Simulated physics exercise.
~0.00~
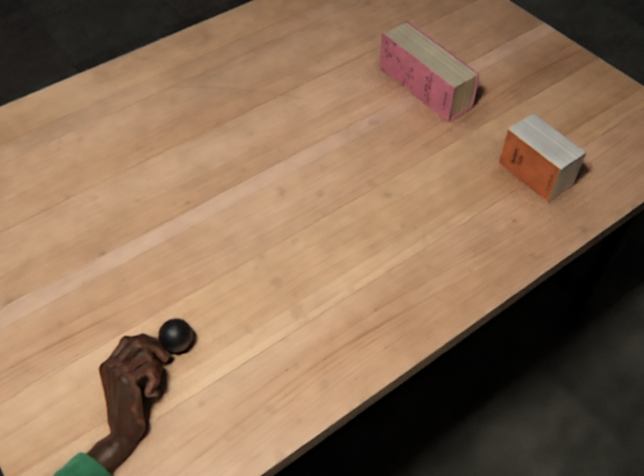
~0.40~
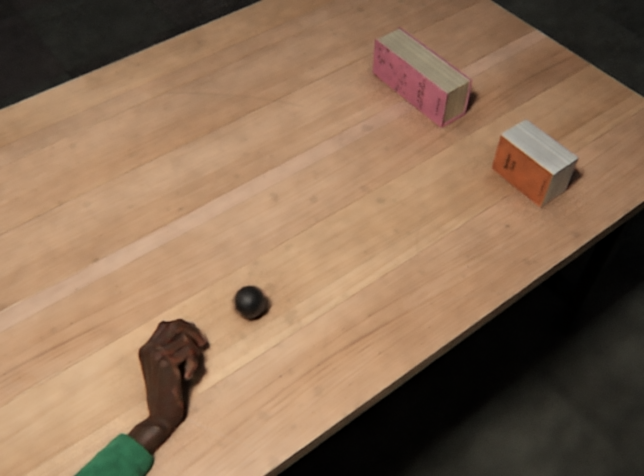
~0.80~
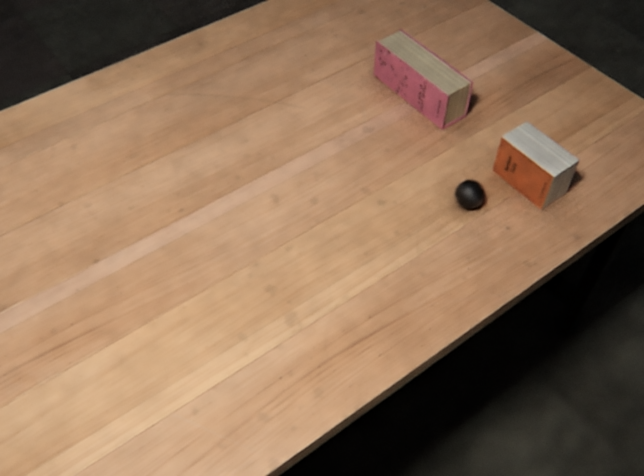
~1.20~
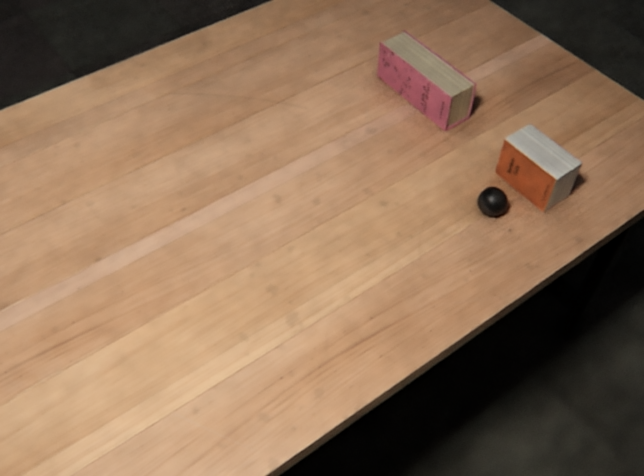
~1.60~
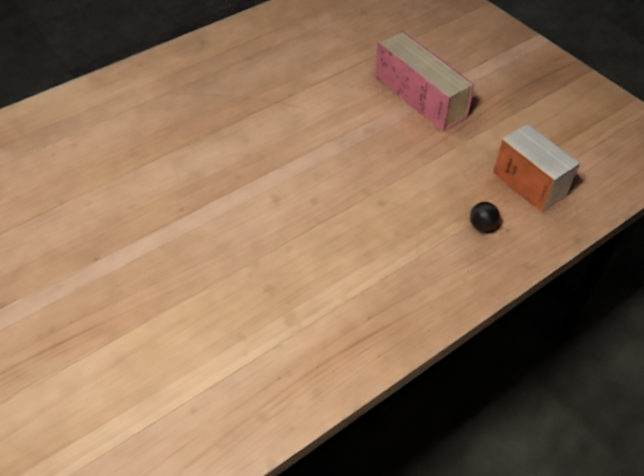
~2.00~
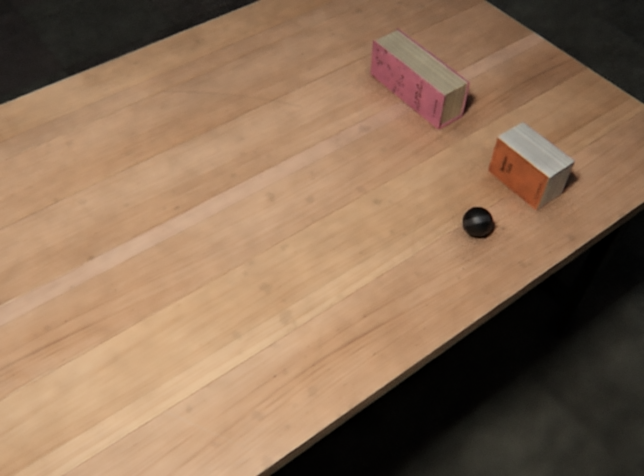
On a wooden table, a hand rolls a black ball that bounces off the orange book and stops.
